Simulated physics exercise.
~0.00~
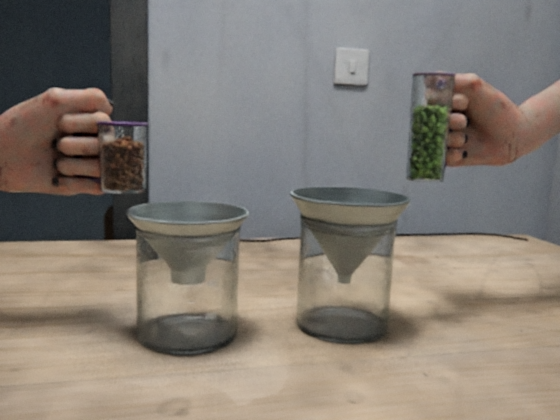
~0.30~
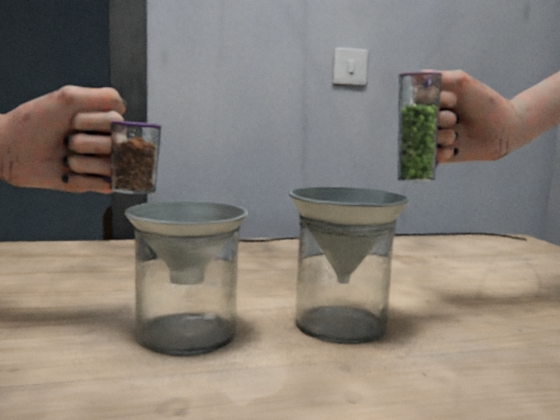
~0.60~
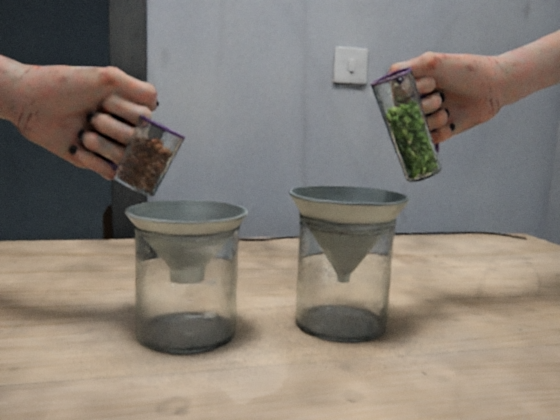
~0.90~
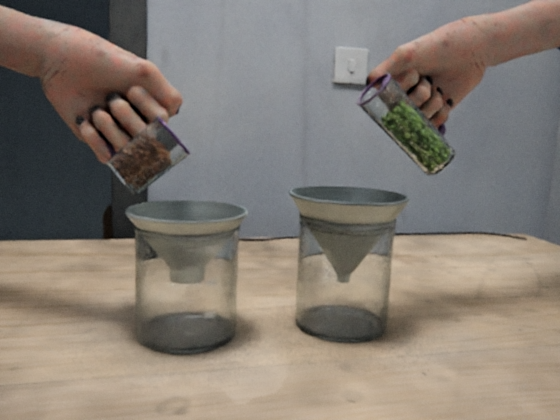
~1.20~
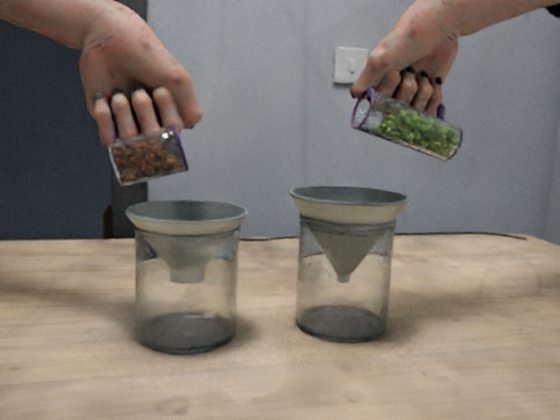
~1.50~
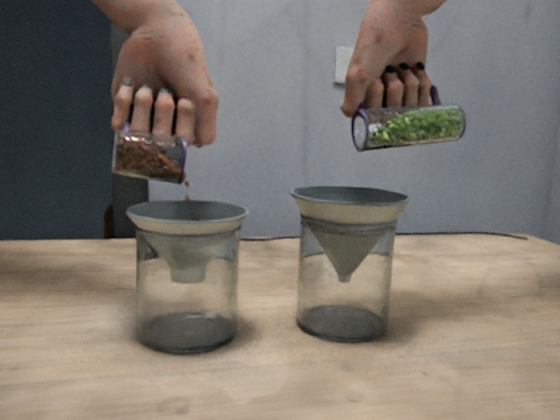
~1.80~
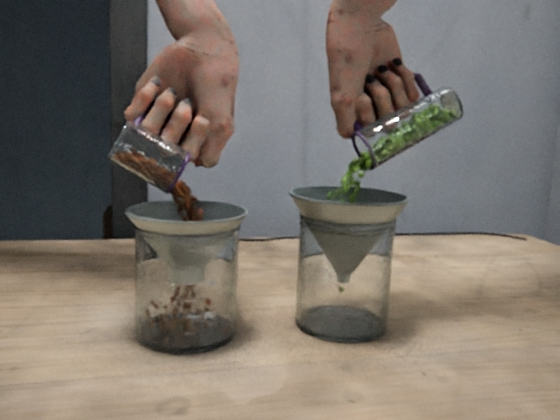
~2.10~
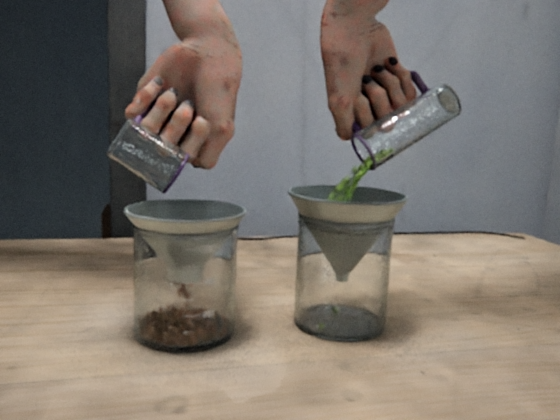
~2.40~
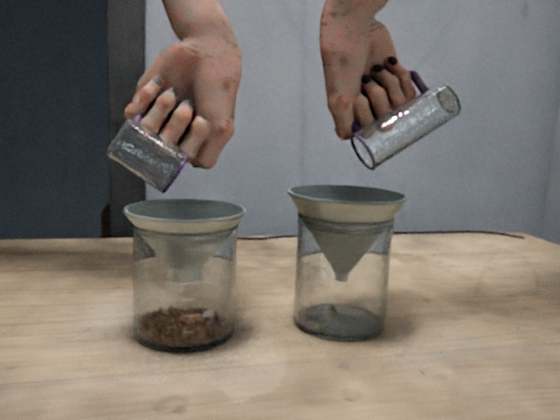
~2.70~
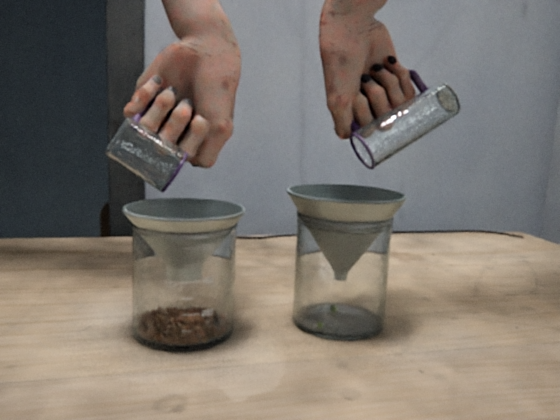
Two hands tipped small clear cups over funnels set in glass jars, and the brown bits on the left ran through and settled in their jar, while the green bits on the right nearly all stayed stuck in the funnel.
